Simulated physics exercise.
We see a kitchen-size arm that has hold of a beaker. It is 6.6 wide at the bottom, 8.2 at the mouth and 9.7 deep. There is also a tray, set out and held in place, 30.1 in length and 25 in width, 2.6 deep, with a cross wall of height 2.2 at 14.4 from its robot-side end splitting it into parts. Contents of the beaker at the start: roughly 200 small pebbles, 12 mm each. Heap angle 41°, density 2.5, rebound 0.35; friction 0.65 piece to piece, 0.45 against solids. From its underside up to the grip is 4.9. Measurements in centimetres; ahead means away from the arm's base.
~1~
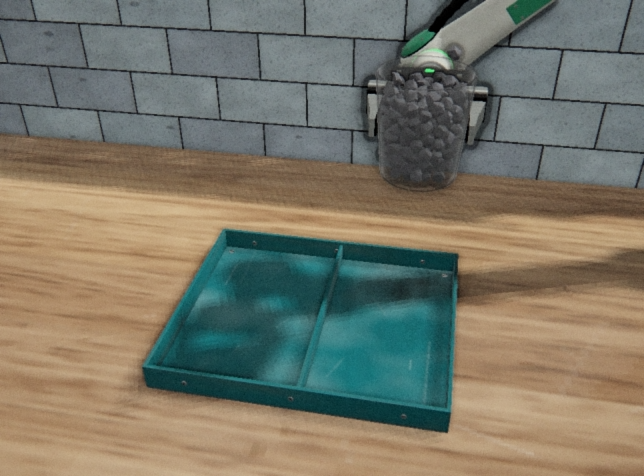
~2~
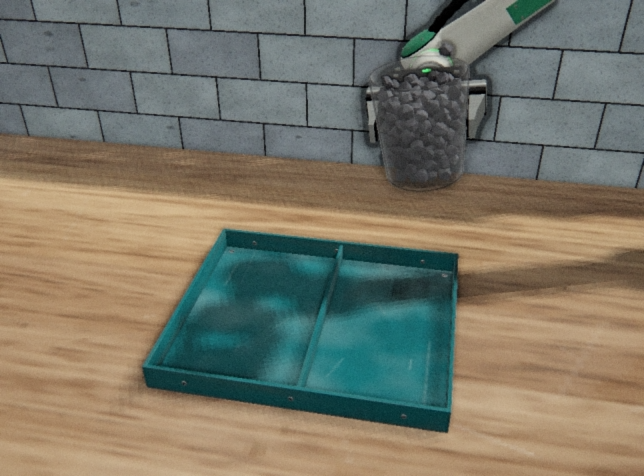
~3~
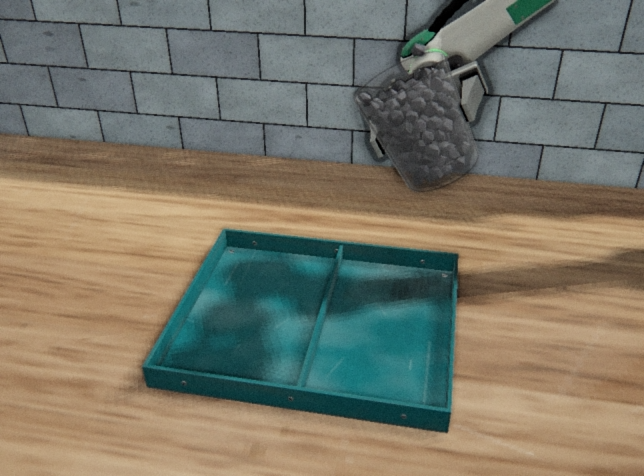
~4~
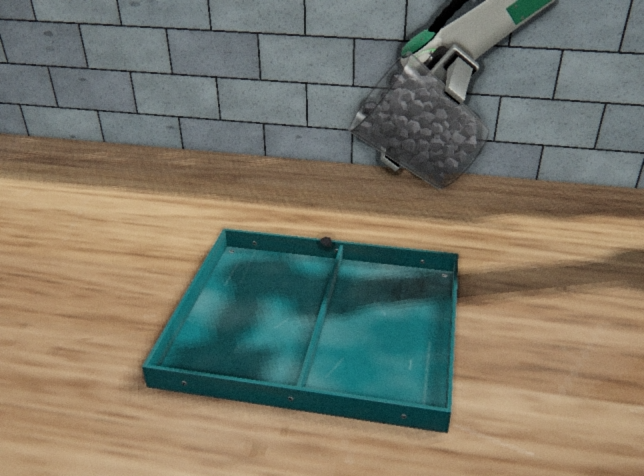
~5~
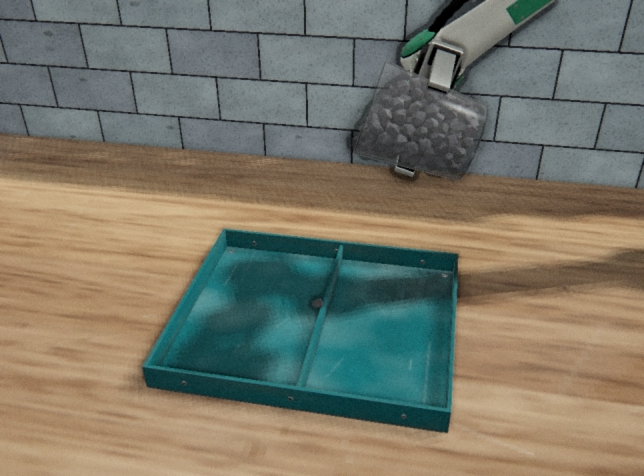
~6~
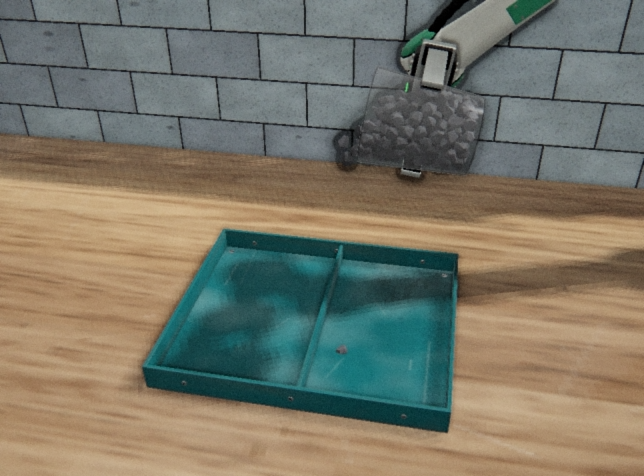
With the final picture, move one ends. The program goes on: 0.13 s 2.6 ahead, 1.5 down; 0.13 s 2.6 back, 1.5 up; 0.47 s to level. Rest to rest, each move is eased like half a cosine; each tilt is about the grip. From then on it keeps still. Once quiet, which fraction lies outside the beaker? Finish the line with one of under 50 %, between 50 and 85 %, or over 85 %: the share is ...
The share is under 50 %.
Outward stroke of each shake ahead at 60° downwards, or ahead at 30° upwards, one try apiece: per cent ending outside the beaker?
Some 10 and 30 per cent.
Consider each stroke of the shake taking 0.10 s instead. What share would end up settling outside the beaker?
Estimate: Close to 20 percent.
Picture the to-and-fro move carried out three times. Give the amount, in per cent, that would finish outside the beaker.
I'd expect close to 30 per cent then.
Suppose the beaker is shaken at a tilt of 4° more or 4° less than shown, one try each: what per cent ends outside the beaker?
I'd expect close to 20 and then 10 per cent.
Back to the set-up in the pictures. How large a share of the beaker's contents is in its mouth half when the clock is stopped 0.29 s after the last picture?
Share in the mouth half: About 50 %.
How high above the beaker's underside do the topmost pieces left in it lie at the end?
About 10.0 cm.
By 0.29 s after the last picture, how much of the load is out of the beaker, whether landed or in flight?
About 15 per cent by then.
Then, 0.29 s on, tilted 81° forward, highest piece 28 above the table; 178 in the beaker, 5 in the far-side part, 2 in the robot-side part, 20 in flight or on a rim.
Then, 0.58 s on, tilted 18° forward, highest piece 30 above the table; 172 in the beaker, 20 in the far-side part, 10 in the robot-side part, 3 in flight or on a rim.
Then, 0.93 s on, level, highest piece 30 above the table; 172 in the beaker, 22 in the far-side part, 11 in the robot-side part.
Then, 1.98 s on, level, highest piece 30 above the table; 172 in the beaker, 22 in the far-side part, 11 in the robot-side part.
In the end, 172 in the beaker, 22 in the far-side part, 11 in the robot-side part. That is 16 % outside the beaker.
